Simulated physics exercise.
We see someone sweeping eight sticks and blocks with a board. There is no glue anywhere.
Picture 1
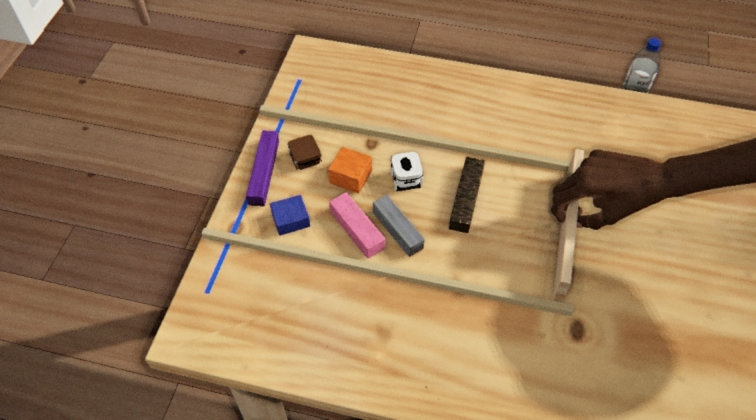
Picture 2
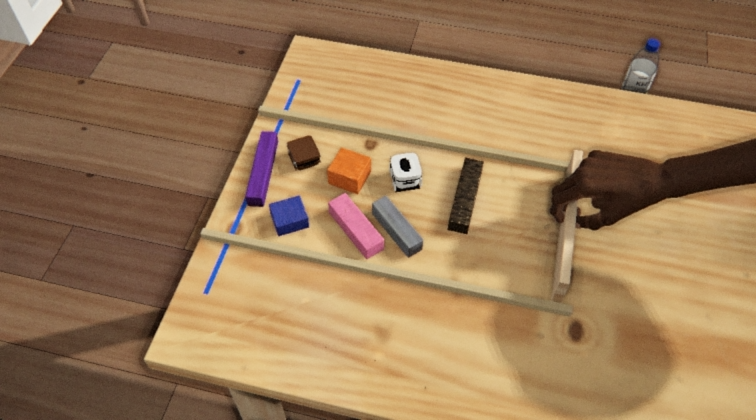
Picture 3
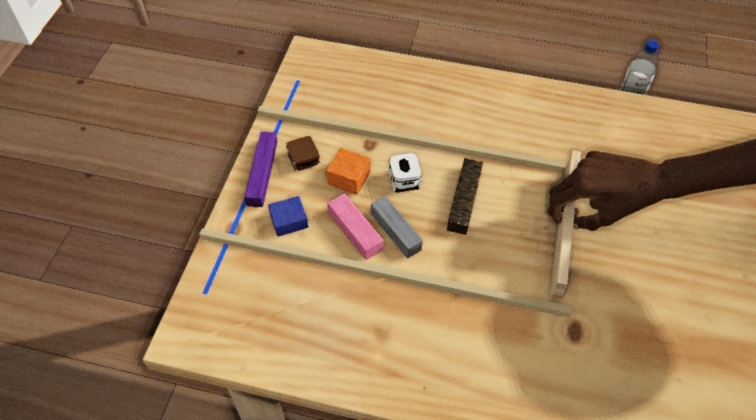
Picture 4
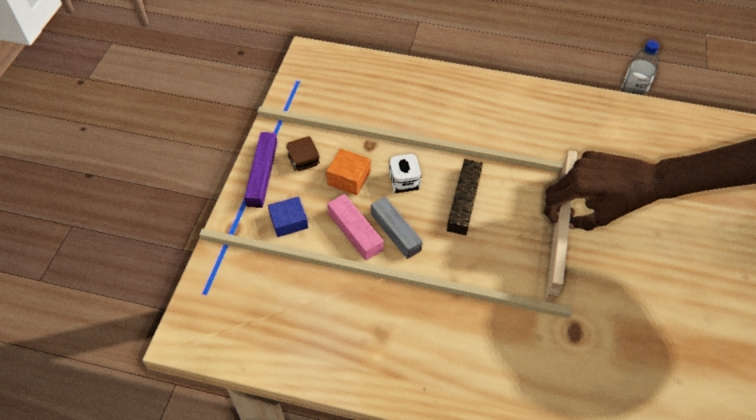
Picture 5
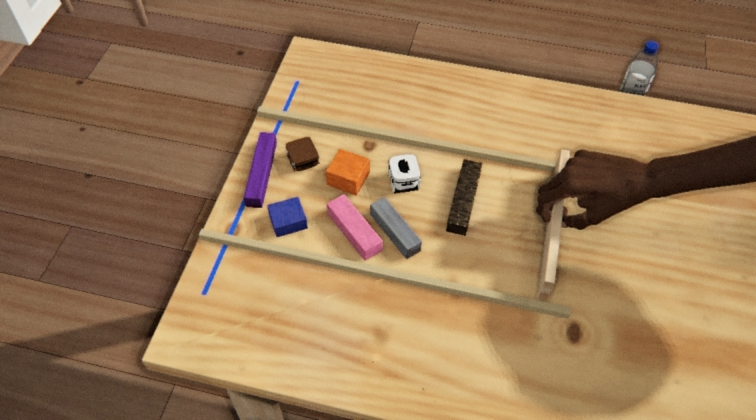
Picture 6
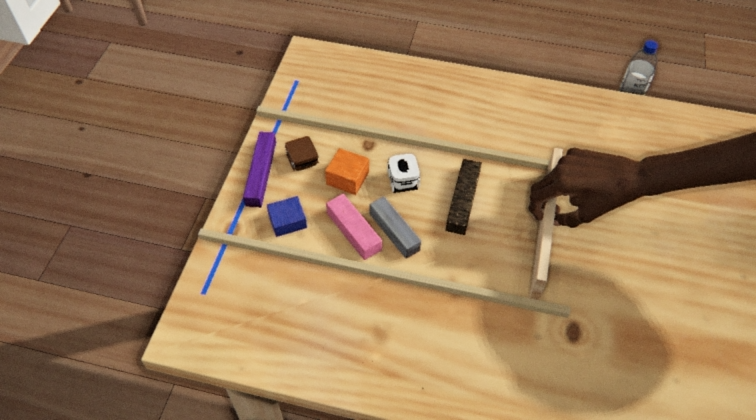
On a wooden table, a hand held a board upright at the right of some scattered colored blocks and sticks, then slid it slightly left between two thin rails, while the blocks stayed put.
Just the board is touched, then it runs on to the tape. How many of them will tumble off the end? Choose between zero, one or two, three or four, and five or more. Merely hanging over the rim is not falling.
The count is five or more.
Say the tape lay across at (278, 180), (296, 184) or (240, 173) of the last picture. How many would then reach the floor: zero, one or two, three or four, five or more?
Try 1 - either three or four; try 2 - either one or two; try 3 - more than four.
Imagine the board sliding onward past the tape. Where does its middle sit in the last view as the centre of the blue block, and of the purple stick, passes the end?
The middle is at (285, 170) when it's the blue block, and at (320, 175) when it's the purple stick.
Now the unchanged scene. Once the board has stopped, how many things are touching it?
Contact count: 2.
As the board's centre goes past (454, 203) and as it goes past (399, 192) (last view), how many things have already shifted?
I get 1 at the one place and 5 at the other.
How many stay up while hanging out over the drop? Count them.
In total, 1 of them.
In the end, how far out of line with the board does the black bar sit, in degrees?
I'd put it at about 0°.
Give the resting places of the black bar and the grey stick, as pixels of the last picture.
I'd say approximately (252, 154) and then (221, 188).
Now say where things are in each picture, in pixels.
Purple stick (263, 168); brown case (305, 154); blue block (290, 215); board (569, 223); tape (258, 175), in the first frame.
Brown case (304, 155); board (567, 224), in the second frame.
Blue block (288, 216); white case (405, 173), in the third frame.
Purple stick (262, 169); black bar (465, 196), in the fourth frame.
Brown case (303, 156); pink bar (354, 227), in the fifth frame.
Purple stick (260, 168); brown case (302, 155); blue block (287, 216); board (546, 221); tape (255, 175), in the sixth frame.
A little later, none off yet; purple stick at rest near (260, 168); brown case at rest near (302, 155); blue block at rest near (287, 216).
Next, none off yet; purple stick at rest near (260, 168); brown case shifted a little near (288, 151); blue block at rest near (287, 216).
Later still, one off so far; purple stick on its side near (214, 187); brown case on its side near (231, 158); blue block shifted well along near (221, 213).
When it is over, the number that fall off is five or more; down, white case, pink bar, orange block, blue block, brown case and purple stick.
